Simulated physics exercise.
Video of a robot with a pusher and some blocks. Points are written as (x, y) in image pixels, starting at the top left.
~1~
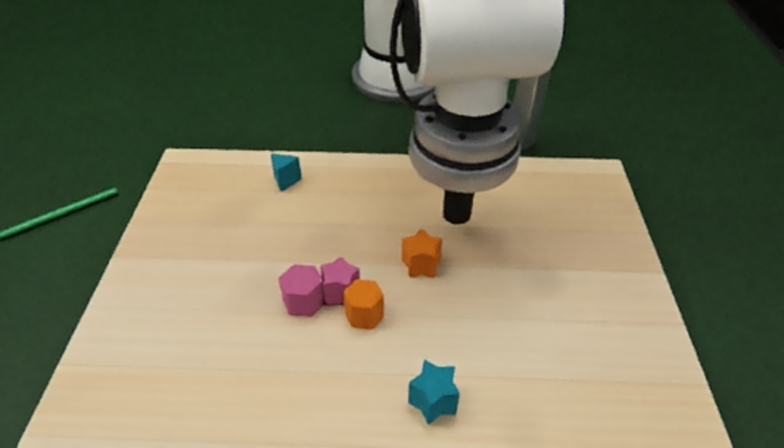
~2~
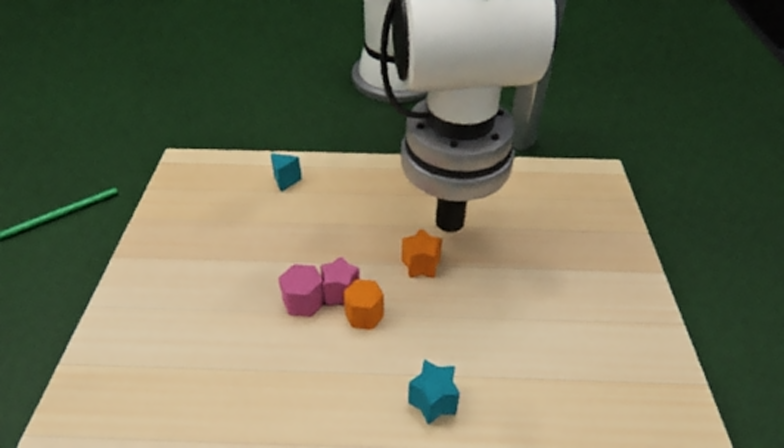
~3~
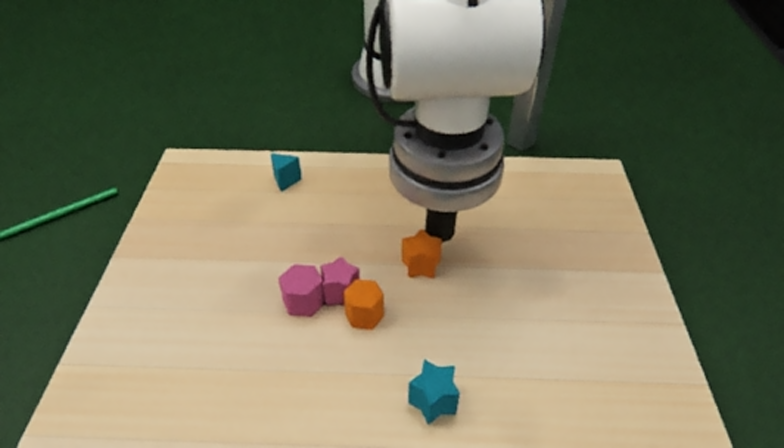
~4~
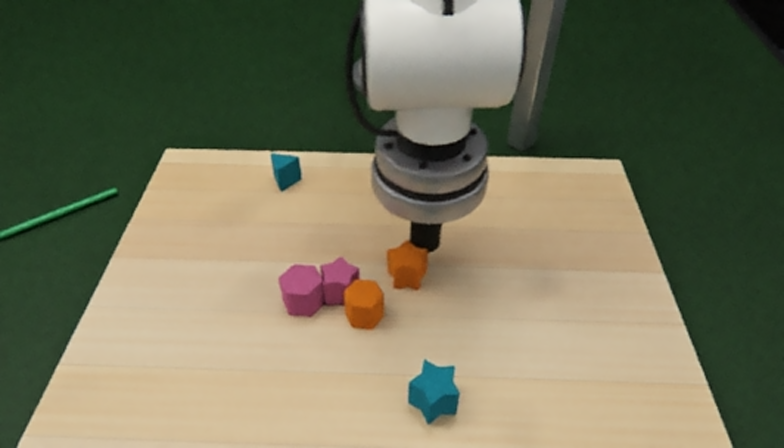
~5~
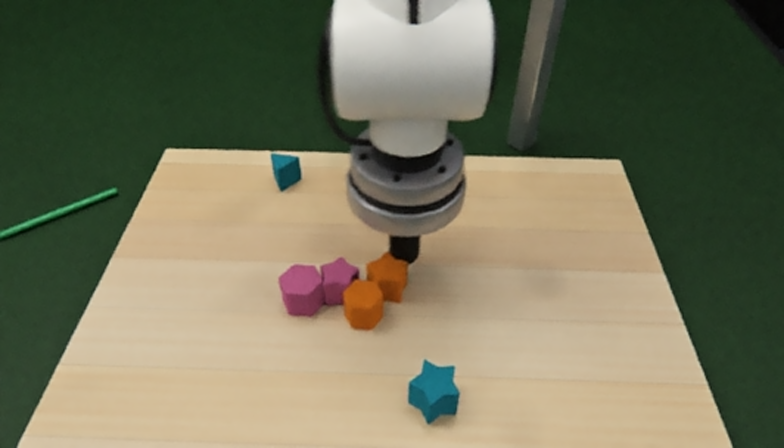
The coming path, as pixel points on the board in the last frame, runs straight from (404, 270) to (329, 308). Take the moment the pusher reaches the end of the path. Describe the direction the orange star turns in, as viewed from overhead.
Viewed from above: Anti-clockwise.
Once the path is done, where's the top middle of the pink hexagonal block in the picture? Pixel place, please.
The point I'd pick in the picture is (264, 285).
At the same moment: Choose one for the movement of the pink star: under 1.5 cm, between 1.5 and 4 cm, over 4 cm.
Net shift: Above 4 cm.
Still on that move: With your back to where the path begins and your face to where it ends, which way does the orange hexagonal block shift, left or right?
Taking start-to-end as forward, the block's sideways shift goes to the left.
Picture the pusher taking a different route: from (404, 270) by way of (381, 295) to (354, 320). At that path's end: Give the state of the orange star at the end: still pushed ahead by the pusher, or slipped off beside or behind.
It sits in front of the pusher.
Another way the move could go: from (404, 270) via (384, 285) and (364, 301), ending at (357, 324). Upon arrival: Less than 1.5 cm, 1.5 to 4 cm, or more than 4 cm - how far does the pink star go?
The best fit is 1.5 to 4 cm.
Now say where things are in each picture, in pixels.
The first frame shows tip of the pusher (457, 215), middles of tops, pink hexagonal block (300, 278), pink star (339, 271), orange hexagonal block (364, 293), orange star (423, 242).
The second frame shows pusher (450, 223), nothing pushed.
The third frame shows pusher (440, 232), nothing pushed.
The fourth frame shows pusher (425, 243), orange star (408, 254).
The fifth frame shows pusher (404, 254), pink hexagonal block (300, 278), pink star (339, 271), orange hexagonal block (363, 293), orange star (387, 267).
On the path given first. Halfway along, pusher (366, 272); pink hexagonal block (291, 279); pink star (331, 279), turned 25° clockwise; orange hexagonal block (346, 316), turned 20° clockwise; orange star (367, 291), turned 35° anticlockwise.
At the end, pusher (327, 291); pink hexagonal block (264, 285), turned 60° clockwise; pink star (299, 301); orange hexagonal block (344, 336), turned 25° clockwise; orange star (353, 301), turned 85° anticlockwise.
